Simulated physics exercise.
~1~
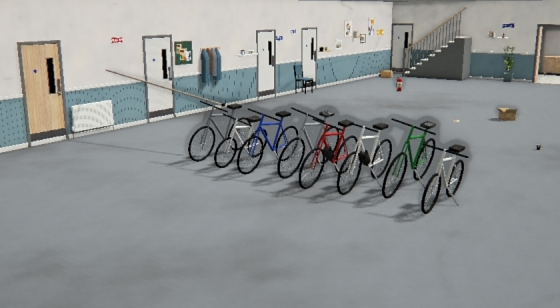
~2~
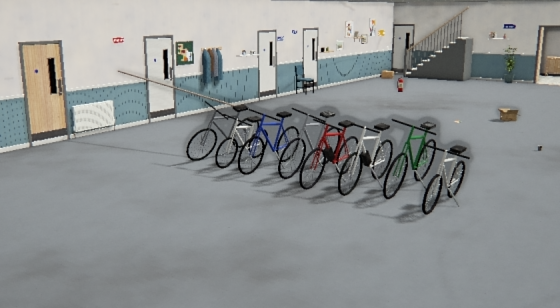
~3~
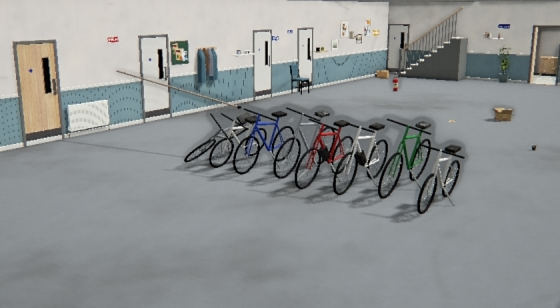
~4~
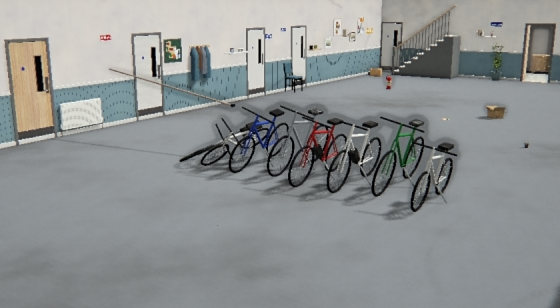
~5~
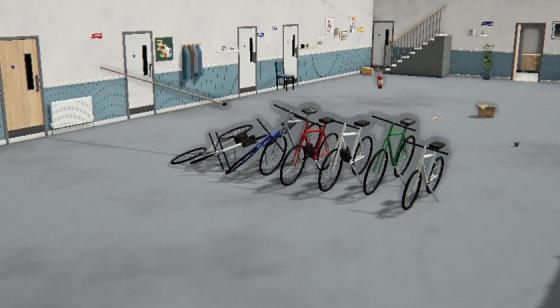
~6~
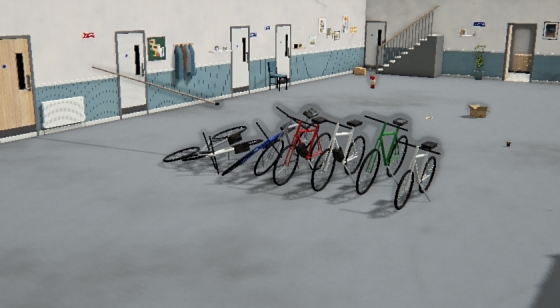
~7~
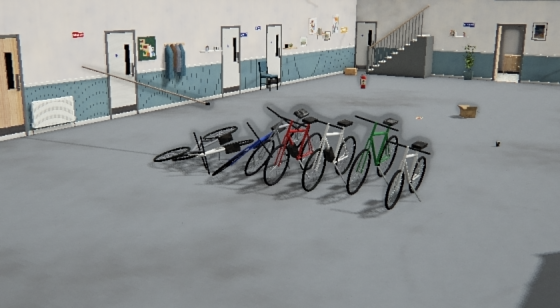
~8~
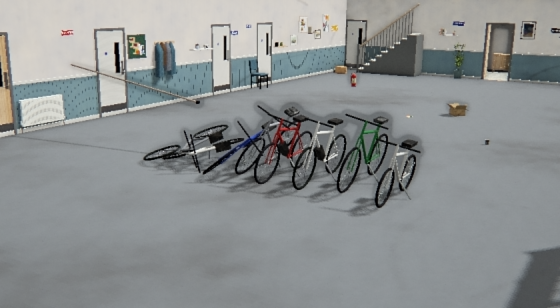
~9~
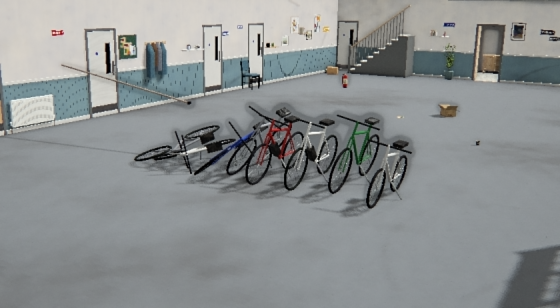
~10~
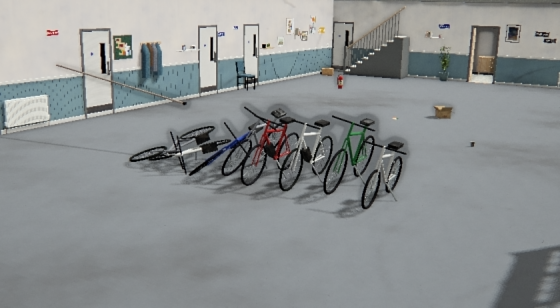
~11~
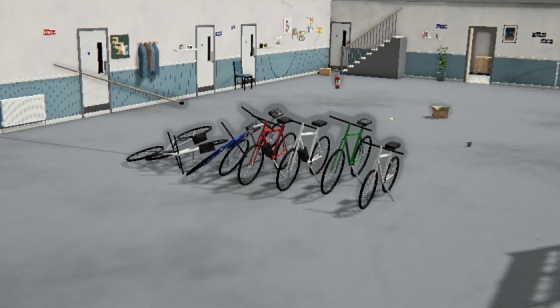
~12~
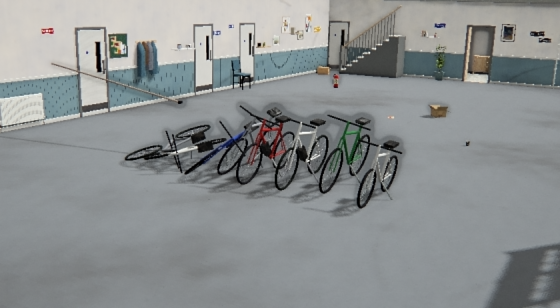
At the start, a row of bicycles stands without a rack on the grey floor of a large hall, with a long pole reaching toward the left end. The pole moves slightly right, and the bicycle at that end tips over toward its neighbour. The next bicycle goes down with it, and the blue one then tilts steeply toward the red one. The toppling stops there, while the view drifts slightly right. At the end, the left part of the row lies in a tangle, while the red, green and two pale bicycles remain standing.
